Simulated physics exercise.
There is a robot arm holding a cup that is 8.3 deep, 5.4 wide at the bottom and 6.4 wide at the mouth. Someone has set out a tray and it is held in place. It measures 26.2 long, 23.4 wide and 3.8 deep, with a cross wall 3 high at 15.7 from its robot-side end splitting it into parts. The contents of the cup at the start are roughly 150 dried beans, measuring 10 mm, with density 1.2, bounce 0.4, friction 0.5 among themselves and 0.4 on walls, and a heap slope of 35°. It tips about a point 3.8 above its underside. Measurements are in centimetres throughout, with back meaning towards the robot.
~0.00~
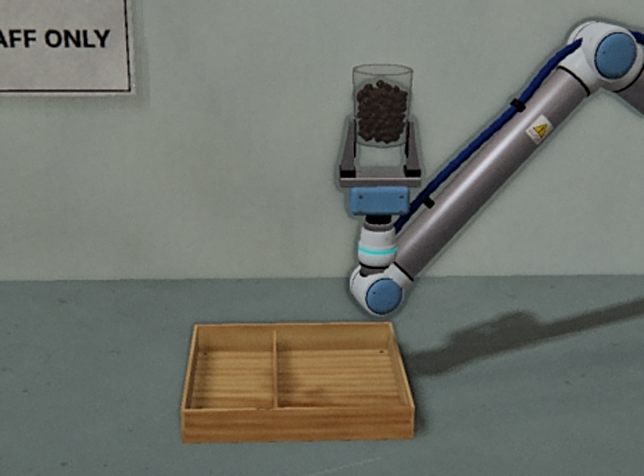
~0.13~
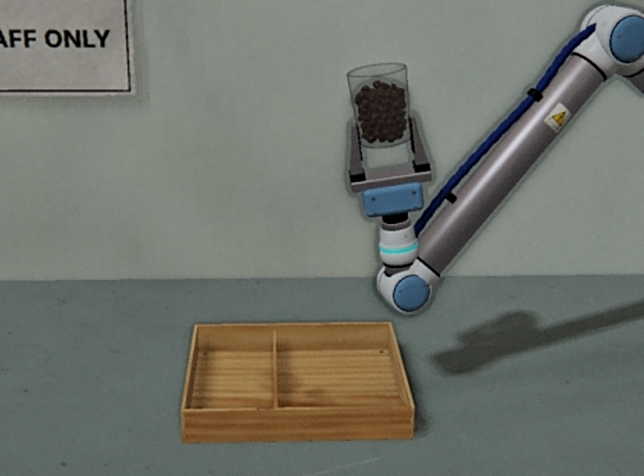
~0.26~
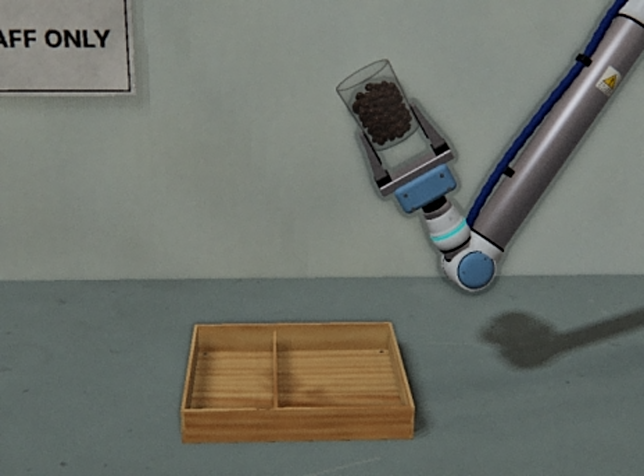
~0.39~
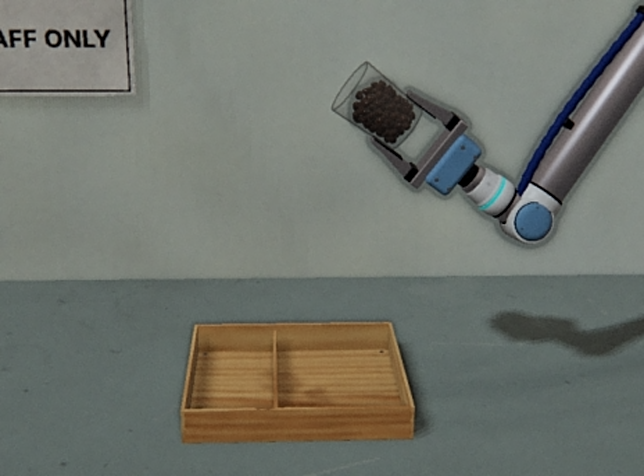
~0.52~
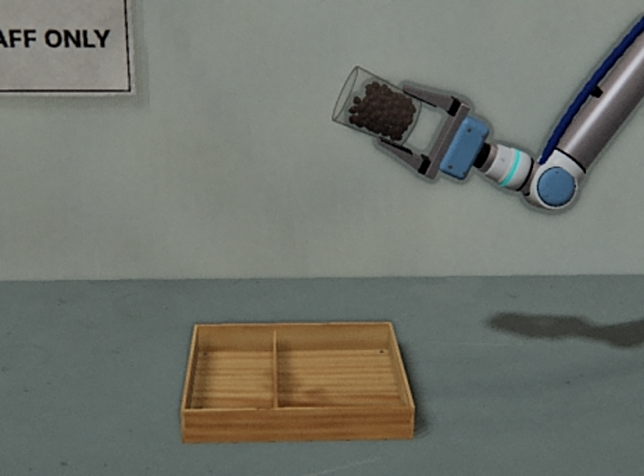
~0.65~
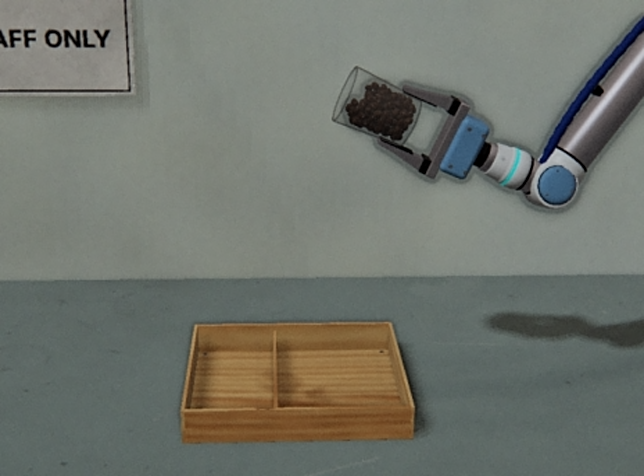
A grey robot arm with blue joint caps and a dark blue cable reaches in from the right, gripping a clear cup of dark brown beans upright before a pale green wall, seen side-on from slightly above. A divided wooden tray sits on the grey-green surface below, with a sign at upper left. The arm's wrist swings right and upward, tilting the cup leftward, then stays nearly still while the beans shift slightly toward the rim.
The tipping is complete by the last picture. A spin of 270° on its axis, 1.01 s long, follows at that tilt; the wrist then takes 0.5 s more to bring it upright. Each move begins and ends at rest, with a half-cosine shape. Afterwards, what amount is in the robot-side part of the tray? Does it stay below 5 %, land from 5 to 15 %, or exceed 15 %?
It stays below 5 %.
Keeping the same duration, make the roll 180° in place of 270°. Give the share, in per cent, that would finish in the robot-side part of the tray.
0 %.
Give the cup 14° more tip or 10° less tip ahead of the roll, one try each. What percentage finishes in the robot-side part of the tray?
Roughly 15 % on the first try and 0 % on the second.
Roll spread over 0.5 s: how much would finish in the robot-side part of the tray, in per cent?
Estimated share: Close to 0 %.
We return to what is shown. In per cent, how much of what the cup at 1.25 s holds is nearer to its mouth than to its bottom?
Close to 40 per cent lies in the mouth half.
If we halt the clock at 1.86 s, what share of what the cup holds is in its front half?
The answer works out at some 55 percent.
After 1.25 s, tipped 66°, highest piece 39 above the table; 153 in the cup.
After 1.86 s, tipped 44°, highest piece 39 above the table; 153 in the cup.
After 2.36 s, upright, highest piece 41 above the table; 153 in the cup.
After 3.06 s, upright, highest piece 41 above the table; 153 in the cup.
At rest, 153 in the cup. That is 0 % in the robot-side part of the tray.
